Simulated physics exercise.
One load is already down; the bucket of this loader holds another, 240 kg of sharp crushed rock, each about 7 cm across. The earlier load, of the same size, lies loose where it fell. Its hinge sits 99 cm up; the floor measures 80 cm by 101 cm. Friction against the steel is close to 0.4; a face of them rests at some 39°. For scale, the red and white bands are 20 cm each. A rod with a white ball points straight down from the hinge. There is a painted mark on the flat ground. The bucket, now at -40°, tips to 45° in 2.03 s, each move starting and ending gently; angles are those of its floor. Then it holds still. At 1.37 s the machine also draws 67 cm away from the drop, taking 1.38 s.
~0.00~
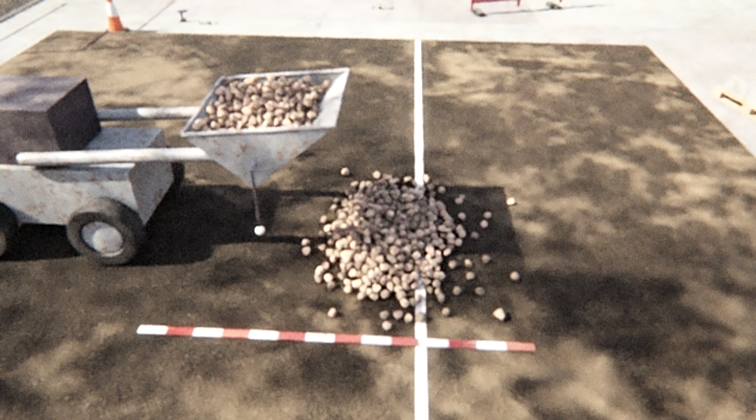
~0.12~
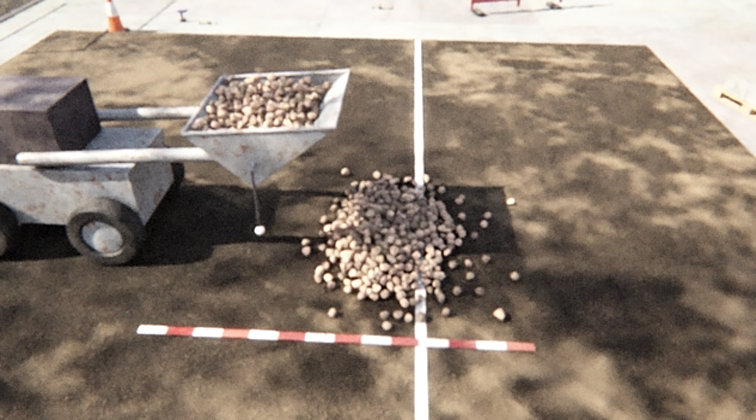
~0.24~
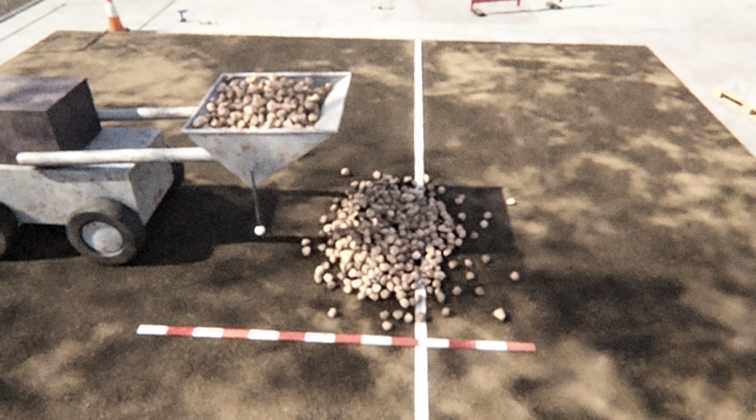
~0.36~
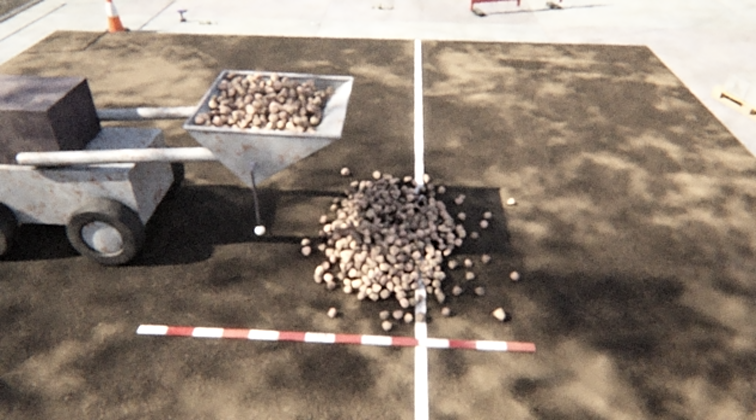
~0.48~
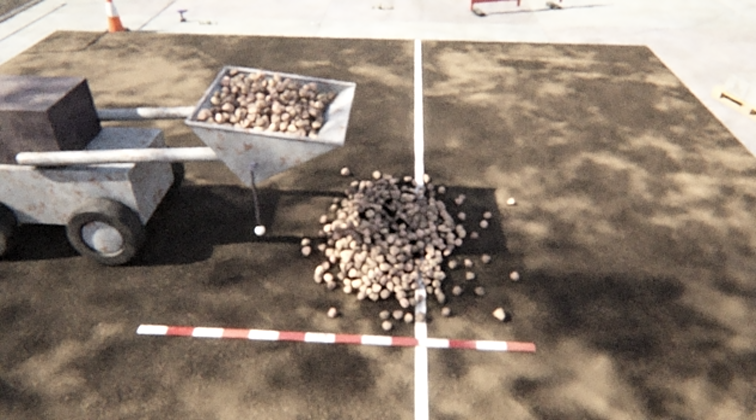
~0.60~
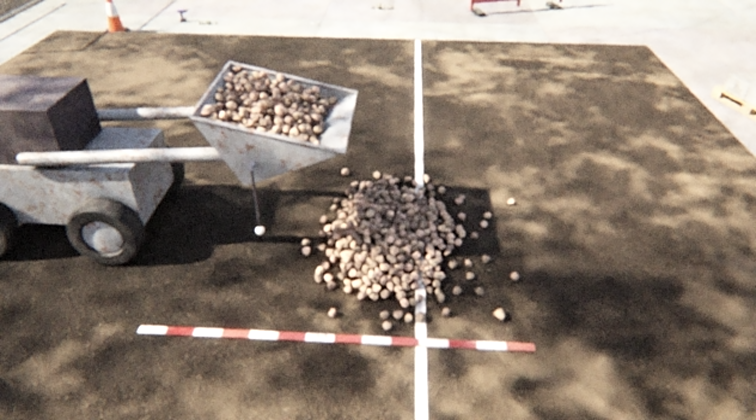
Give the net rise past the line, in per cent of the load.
About 0 per cent.
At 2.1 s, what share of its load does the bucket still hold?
It holds some 5 per cent.
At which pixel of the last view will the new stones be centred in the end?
Their middle is at about (321, 224).
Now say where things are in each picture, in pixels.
In the first frame, the bucket is at -40°, its lip at (335, 127); the top of the load is at (286, 86). The earlier load is highest near (371, 217), 23 cm above ground level, 83 % short of the line, 17 % past the line.
In the second frame, the bucket is at -39°, its lip at (335, 128); the top of the load is at (280, 85); the stones move at 0.0 m/s on average.
In the third frame, the bucket is at -37°, its lip at (337, 131); the top of the load is at (268, 87); the stones move at 0.1 m/s on average.
The fourth frame shows lip at (340, 137), floor tilted -33°, highest stones at (247, 86); the stones move at 0.1 m/s on average.
The fifth frame shows lip at (343, 144), floor tilted -28°, highest stones at (238, 82); the stones move at 0.2 m/s on average.
The sixth frame shows lip at (345, 153), floor tilted -22°, highest stones at (239, 78); the stones move at 0.2 m/s on average.
After 1.5 s the floor is at 32°; in per cent of one load, 98 in the bucket, 86 short of the line, 17 past the line; the foremost stones are at (492, 249).
After 2.1 s the floor is at 45°; in per cent of one load, 3 in the bucket, 180 short of the line, 17 past the line; the foremost stones are at (492, 249).
After 3.2 s the floor is at 45°; in per cent of one load, 0 in the bucket, 183 short of the line, 17 past the line; the foremost stones are at (492, 249).
After 5.6 s the floor is at 45°; in per cent of one load, 0 in the bucket, 183 short of the line, 17 past the line; the foremost stones are at (492, 249). Net gain past the line, 0.
